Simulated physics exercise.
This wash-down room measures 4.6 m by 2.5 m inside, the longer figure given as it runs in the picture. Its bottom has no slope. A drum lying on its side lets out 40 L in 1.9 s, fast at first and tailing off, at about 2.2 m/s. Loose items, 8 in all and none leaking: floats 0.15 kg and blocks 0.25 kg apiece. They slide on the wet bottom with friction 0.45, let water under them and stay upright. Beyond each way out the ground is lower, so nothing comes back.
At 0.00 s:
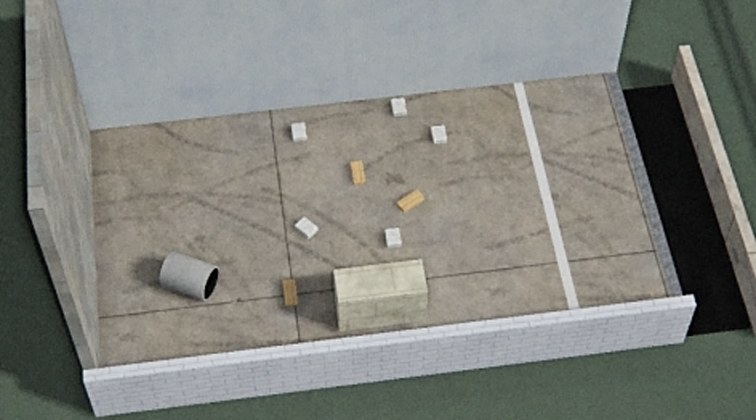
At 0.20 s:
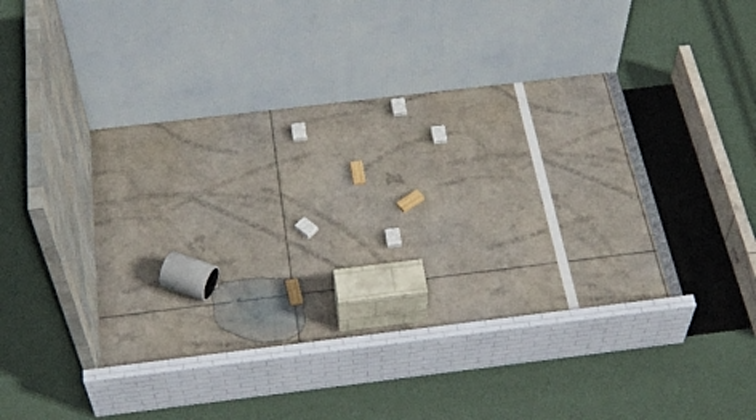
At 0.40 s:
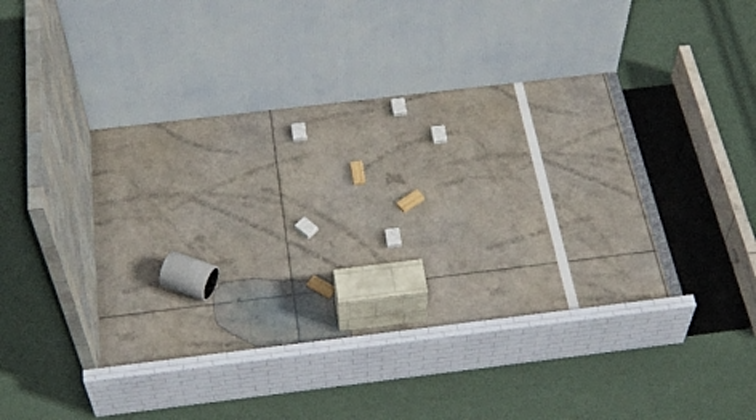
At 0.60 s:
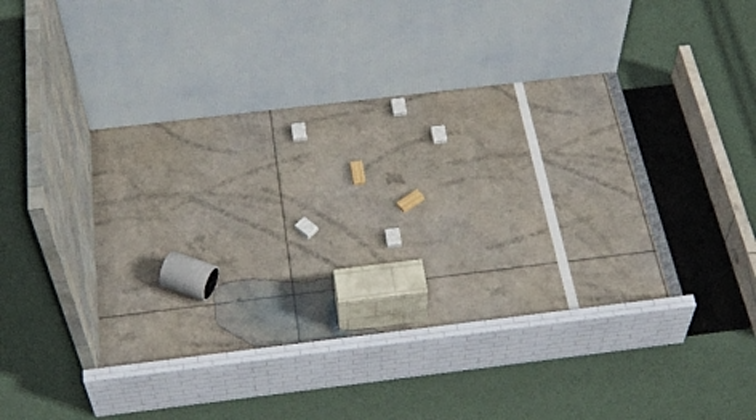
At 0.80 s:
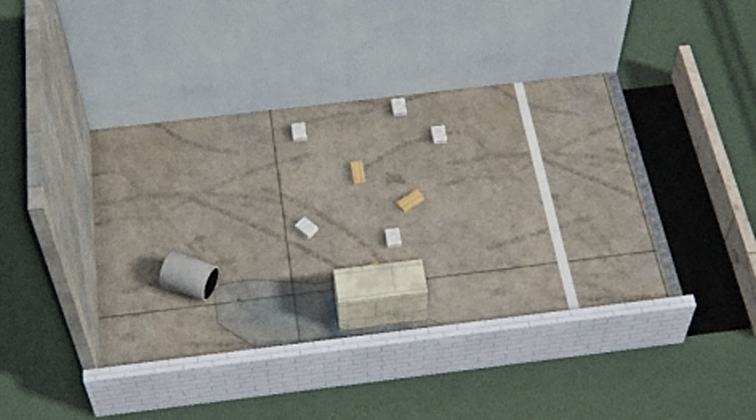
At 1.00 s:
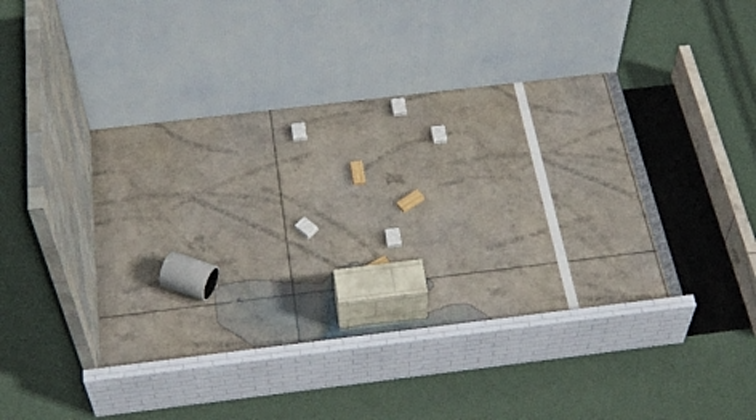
A walled room with a stained concrete floor is seen from high above by a camera that stays still. A grey drum lies on its side at lower left, a pale yellowish box stands near the front wall, and small white and orange-yellow blocks dot the middle. Dark water spreads rightward from the drum, and the nearest orange block slides right, disappears behind the box, then shows again above it.
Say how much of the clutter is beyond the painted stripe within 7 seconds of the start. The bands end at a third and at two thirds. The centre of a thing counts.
That comes to not even a third.
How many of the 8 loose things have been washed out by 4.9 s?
By then 0.
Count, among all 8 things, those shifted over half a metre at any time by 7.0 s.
I count 1.
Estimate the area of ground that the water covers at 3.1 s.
Roughly 3.0 m2.
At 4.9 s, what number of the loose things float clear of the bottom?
0 of them.
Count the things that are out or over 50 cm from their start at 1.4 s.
I count 1.
After 1.4 s 0 of 8 are over the mark; 0 afloat.
After 3.1 s 0 of 8 are over the mark; 0 afloat.
After 4.9 s 0 of 8 are over the mark; 0 afloat.
After 7.0 s 0 of 8 are over the mark; 0 afloat.
